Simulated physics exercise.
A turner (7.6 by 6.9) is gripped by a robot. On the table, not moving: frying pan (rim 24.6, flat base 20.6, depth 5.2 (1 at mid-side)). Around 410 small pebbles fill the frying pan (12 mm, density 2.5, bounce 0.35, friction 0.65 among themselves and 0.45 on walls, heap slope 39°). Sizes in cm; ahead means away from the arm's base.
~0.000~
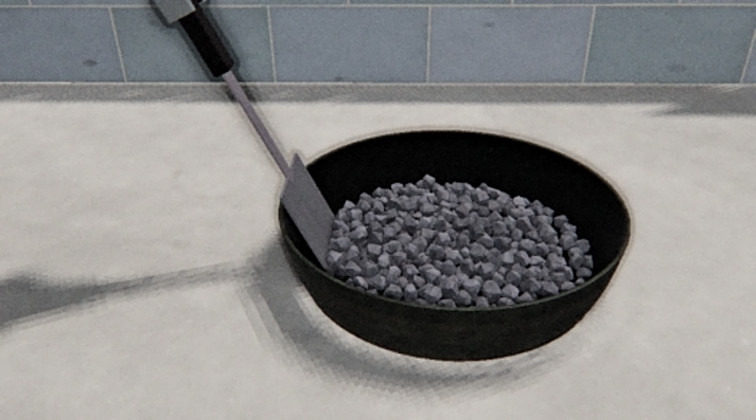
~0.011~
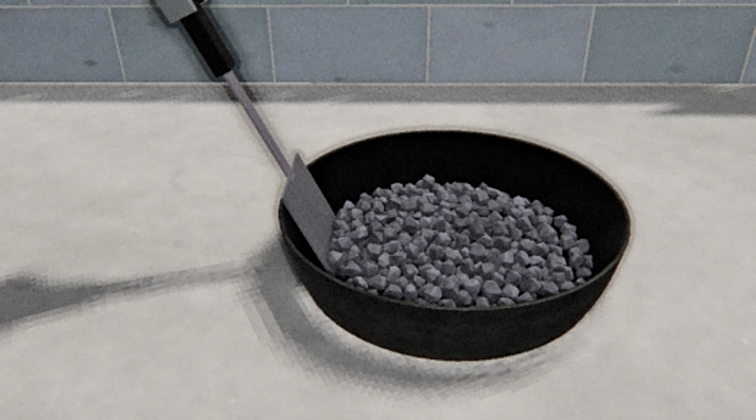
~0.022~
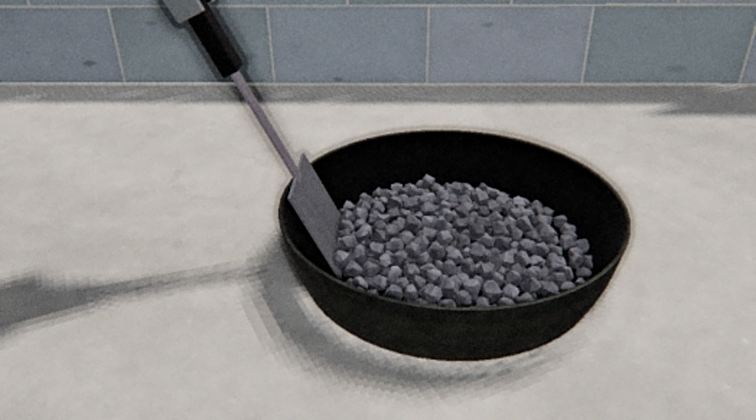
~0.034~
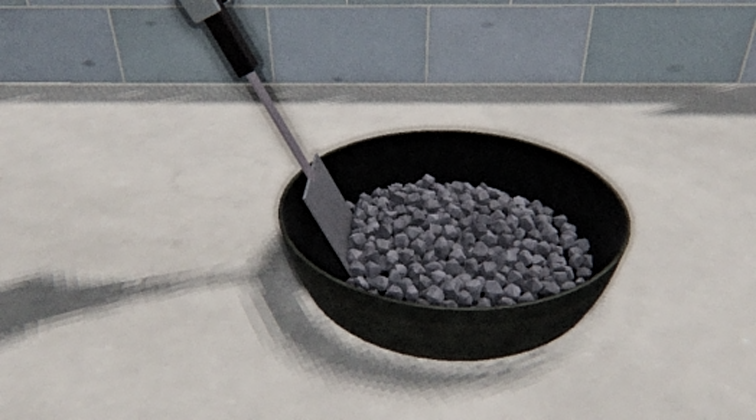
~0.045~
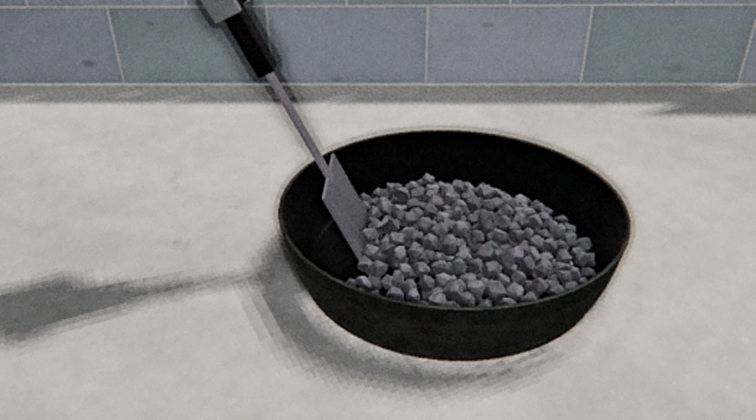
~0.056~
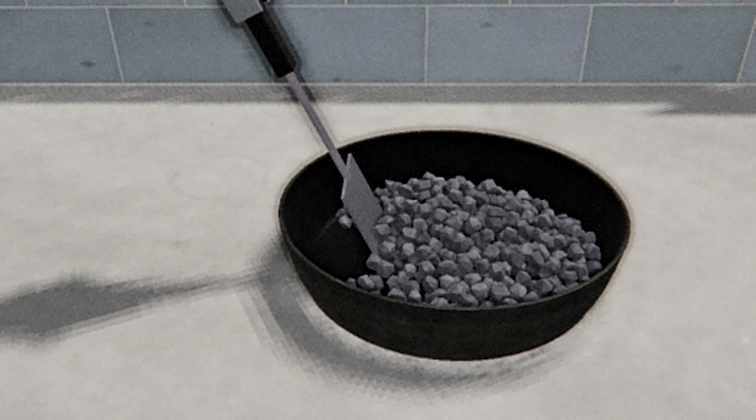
A spatula held by a robot slid slowly rightward inside a black frying pan, pushing the heap of small gray pebbles toward the right while the pan stayed still on the table.
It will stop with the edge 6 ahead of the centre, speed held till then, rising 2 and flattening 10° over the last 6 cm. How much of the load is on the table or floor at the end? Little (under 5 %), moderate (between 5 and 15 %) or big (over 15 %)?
On the table or floor the share is moderate, between 5 and 15 %.
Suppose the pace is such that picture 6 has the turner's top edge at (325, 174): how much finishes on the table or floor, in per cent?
Some 0 per cent.
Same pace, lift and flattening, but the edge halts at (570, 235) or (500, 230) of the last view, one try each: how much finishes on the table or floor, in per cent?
About 20 and 5 per cent.
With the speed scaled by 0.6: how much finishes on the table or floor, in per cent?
Some 0 per cent.
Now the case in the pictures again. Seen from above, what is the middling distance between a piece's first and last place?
Some 3 cm.
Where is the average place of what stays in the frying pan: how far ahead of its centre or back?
Roughly 4.0 cm ahead.
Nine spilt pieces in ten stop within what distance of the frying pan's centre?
Roughly 35 cm.
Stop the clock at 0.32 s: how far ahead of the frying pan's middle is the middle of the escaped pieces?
About 20 cm.
By 0.08 s, sloping 65°, highest piece 6 above the table; 412 in the frying pan.
By 0.11 s, sloping 62°, highest piece 6 above the table; 412 in the frying pan.
By 0.32 s, sloping 55°, highest piece 6 above the table; 381 in the frying pan, 27 on the table or floor, 4 on the blade or in flight.
By 1.37 s, sloping 55°, highest piece 6 above the table; 381 in the frying pan, 31 on the table or floor.
Final count, 381 in the frying pan, 31 on the table or floor. That is 8 % on the table or floor.
